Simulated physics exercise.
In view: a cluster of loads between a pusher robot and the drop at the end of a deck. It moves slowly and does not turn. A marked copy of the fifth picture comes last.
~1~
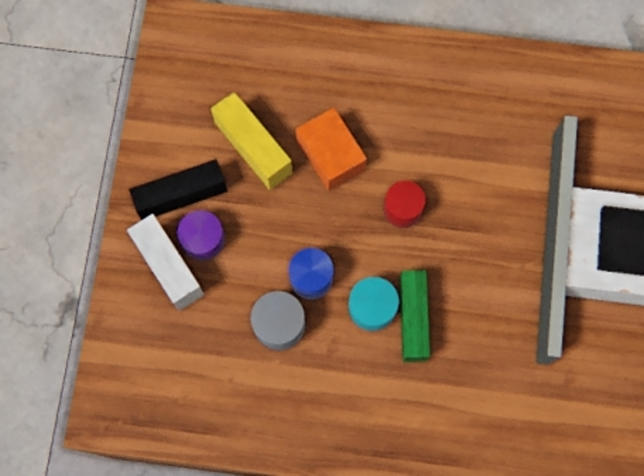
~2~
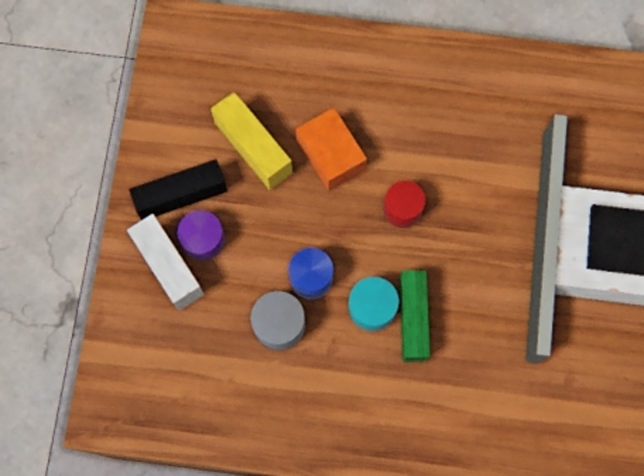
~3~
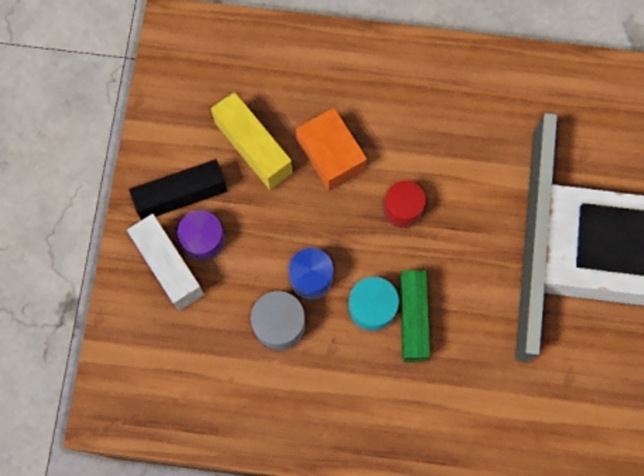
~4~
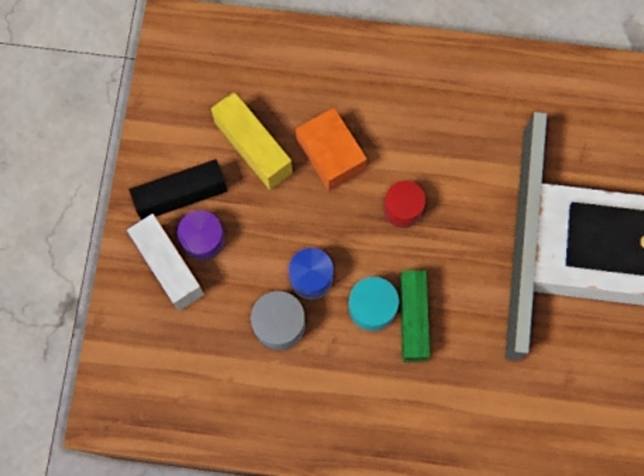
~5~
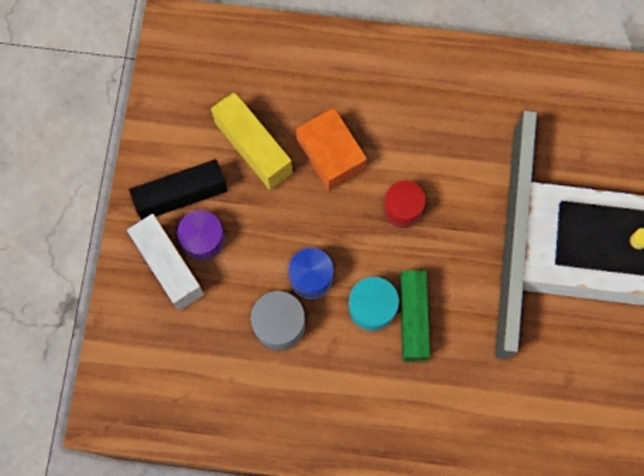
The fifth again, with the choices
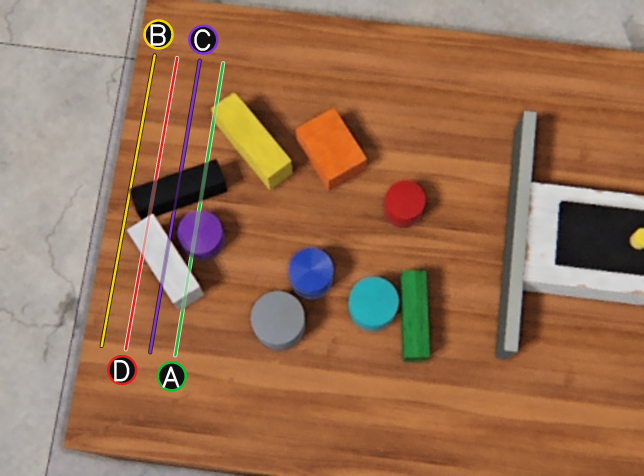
A wooden deck with pale grey stone paving beyond its edges is seen from high above by a still camera. Yellow, black and white bars, an orange block, a green stick and purple, blue, grey, teal and red canisters lie loosely grouped from the left to the centre. At the right, a white robot with a wide grey pusher plate creeps slowly left without turning, touching nothing, while the loads stay still.
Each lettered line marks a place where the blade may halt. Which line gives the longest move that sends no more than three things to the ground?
At C, and not beyond.
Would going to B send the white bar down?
Yes.
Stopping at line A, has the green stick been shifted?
Yes.
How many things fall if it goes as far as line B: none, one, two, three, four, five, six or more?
Six or more.
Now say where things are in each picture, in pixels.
The first picture shows grey canister (279, 322); red canister (404, 204); blue canister (311, 274).
The second picture shows robot (629, 241); green stick (415, 317).
The third picture shows robot (618, 239); purple canister (202, 236).
The fourth picture shows robot (608, 238); orange crate (331, 150).
The fifth picture shows robot (598, 237); white bar (166, 263); grey canister (279, 322); red canister (404, 204).
On the copy, A at (200, 204); B at (129, 195); C at (176, 201); D at (152, 198).
On C. First, robot (472, 222); green stick (365, 311); turquoise canister (329, 301).
Then, robot (345, 206); black stick (154, 191); white bar (160, 266).
Finally, robot (249, 195); white bar over the edge; black stick over the edge; two fallen.
By contrast, A is within the limit but short; B drops eight; D drops five.
